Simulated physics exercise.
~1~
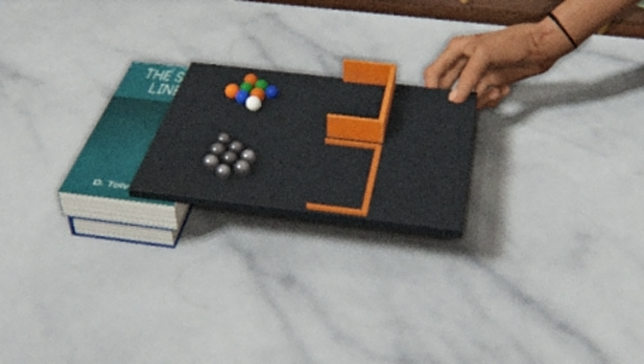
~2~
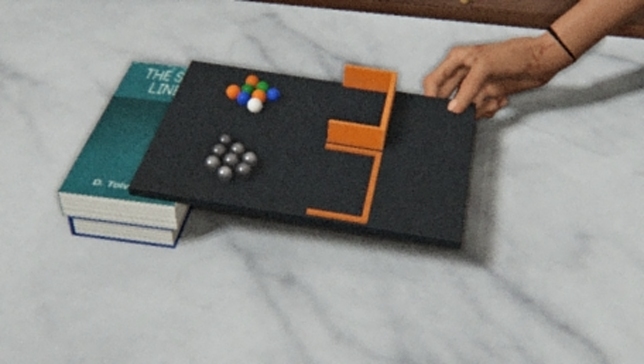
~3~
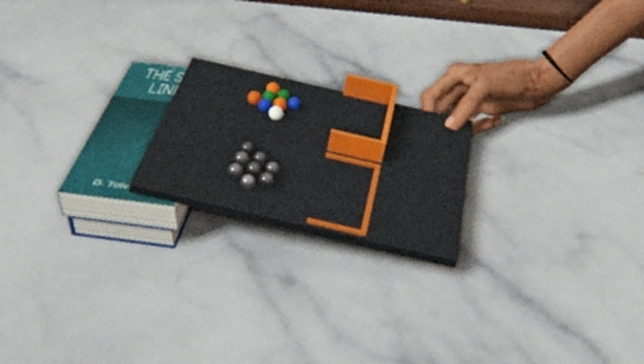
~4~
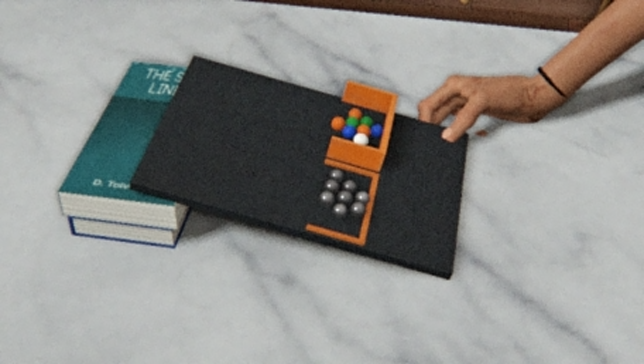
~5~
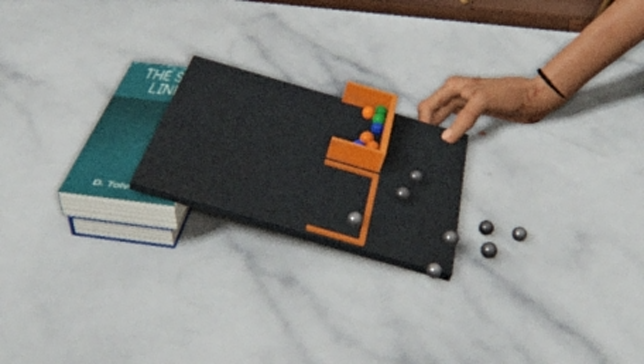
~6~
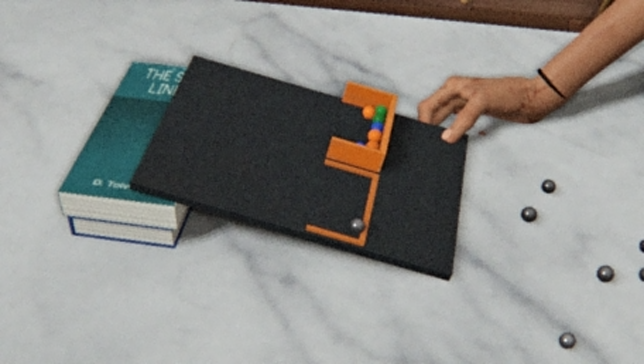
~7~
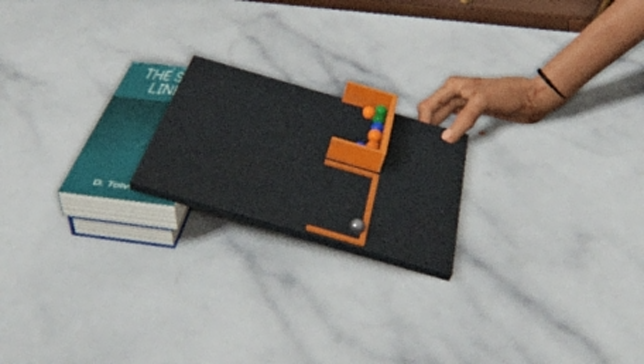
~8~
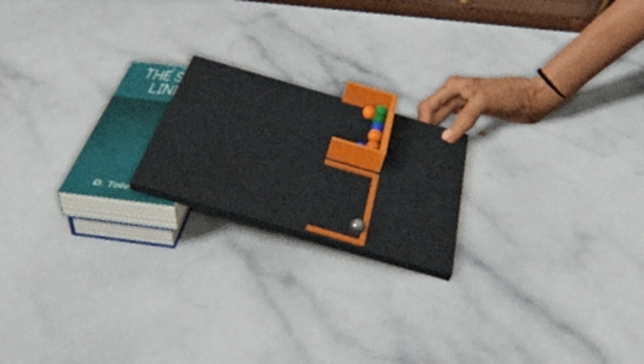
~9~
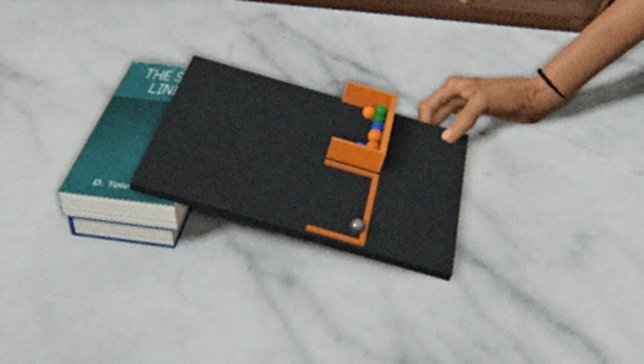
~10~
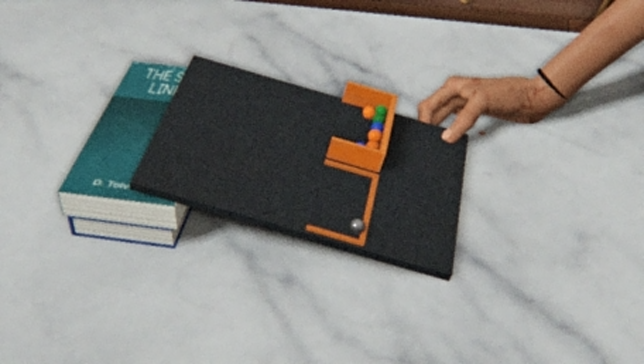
A hand lowers the right end of a dark board propped on books, and two groups of small balls roll right toward orange strips; the coloured balls stop behind the farther strip, while most grey ones pass the nearer strip and roll away, leaving one behind.
